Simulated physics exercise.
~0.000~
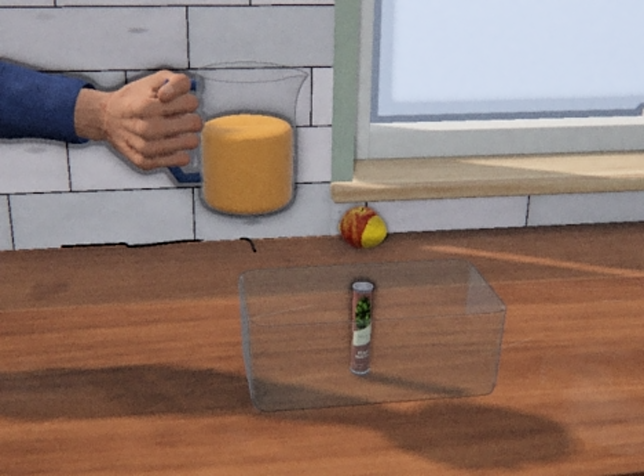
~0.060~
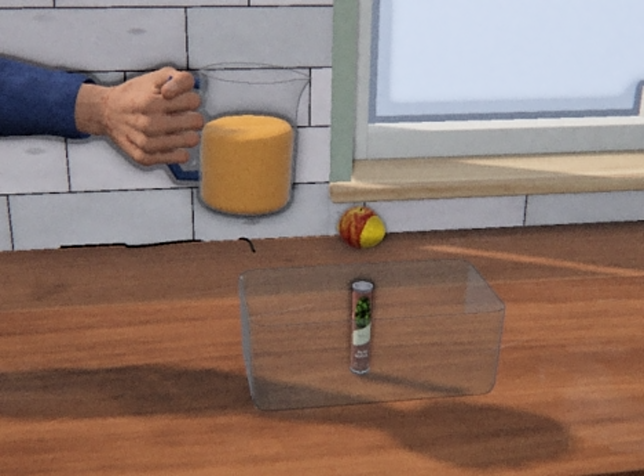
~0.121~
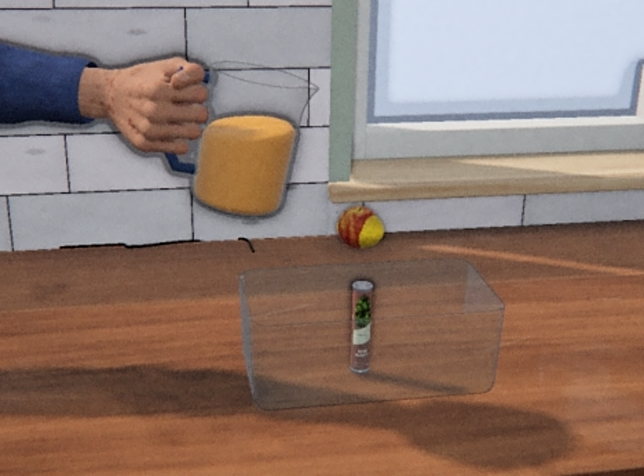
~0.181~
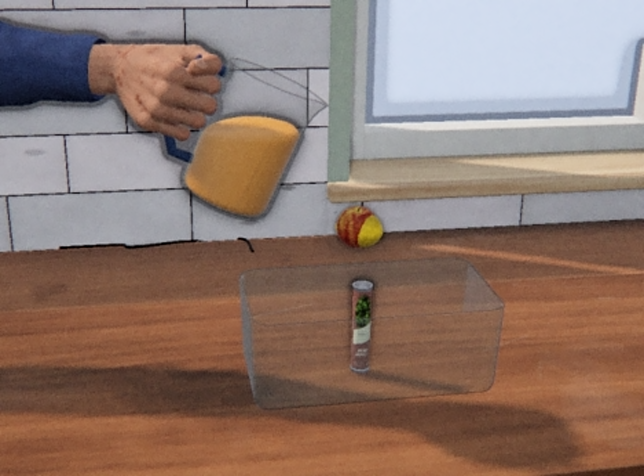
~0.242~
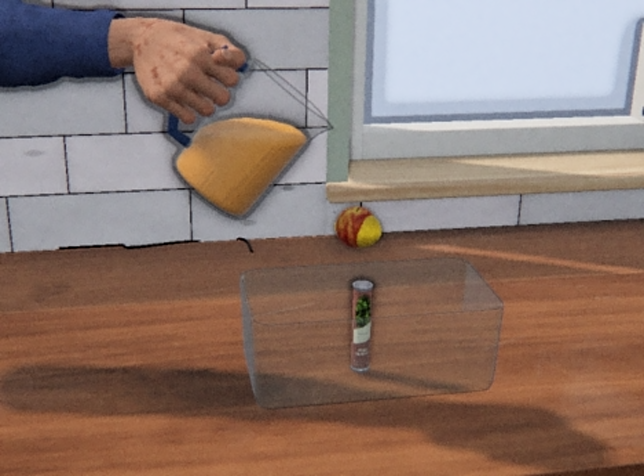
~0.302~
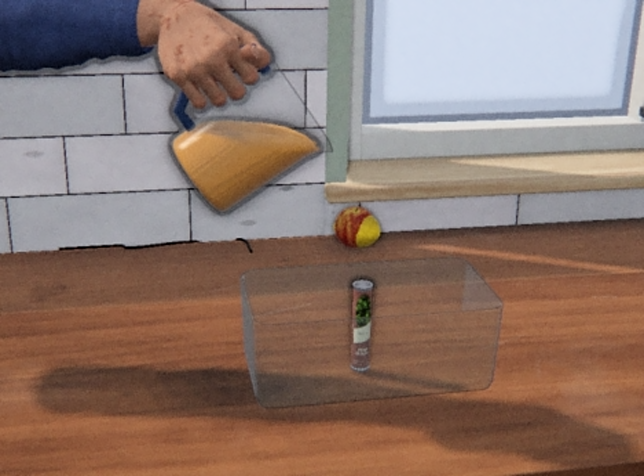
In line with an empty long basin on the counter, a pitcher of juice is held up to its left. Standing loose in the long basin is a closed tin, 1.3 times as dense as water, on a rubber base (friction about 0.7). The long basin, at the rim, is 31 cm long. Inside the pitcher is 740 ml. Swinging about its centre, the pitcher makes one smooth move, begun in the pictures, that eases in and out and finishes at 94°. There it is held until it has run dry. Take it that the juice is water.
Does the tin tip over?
No. My bet is it never capsizes.
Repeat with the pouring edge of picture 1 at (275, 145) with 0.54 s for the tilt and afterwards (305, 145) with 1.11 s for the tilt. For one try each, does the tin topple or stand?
Trial 1 - tin tips; trial 2 - tin tips.
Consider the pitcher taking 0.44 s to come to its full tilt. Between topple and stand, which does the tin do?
Then it holds its balance.
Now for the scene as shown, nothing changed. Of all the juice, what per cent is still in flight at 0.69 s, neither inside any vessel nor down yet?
Close to 30 in every hundred parts.
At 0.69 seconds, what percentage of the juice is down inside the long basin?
Roughly 32 %.
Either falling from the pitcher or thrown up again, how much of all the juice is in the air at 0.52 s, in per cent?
Close to 24 in a hundred.
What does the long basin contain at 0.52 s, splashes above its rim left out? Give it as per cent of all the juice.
At that time the basin holds about 1 per cent of the liquid.
After 0.52 s the tilt is 94° and 74 per cent is still to pour; the tin stands where it began.
After 0.69 s the tilt is 94° and 38 per cent is still to pour; the tin stands where it began.
After 0.86 s the tilt is 94° and 20 per cent is still to pour; the tin stands where it began.
After 1.04 s the tilt is 94° and 10 per cent is still to pour; the tin stands where it began.
In the end the tin stands where it began.
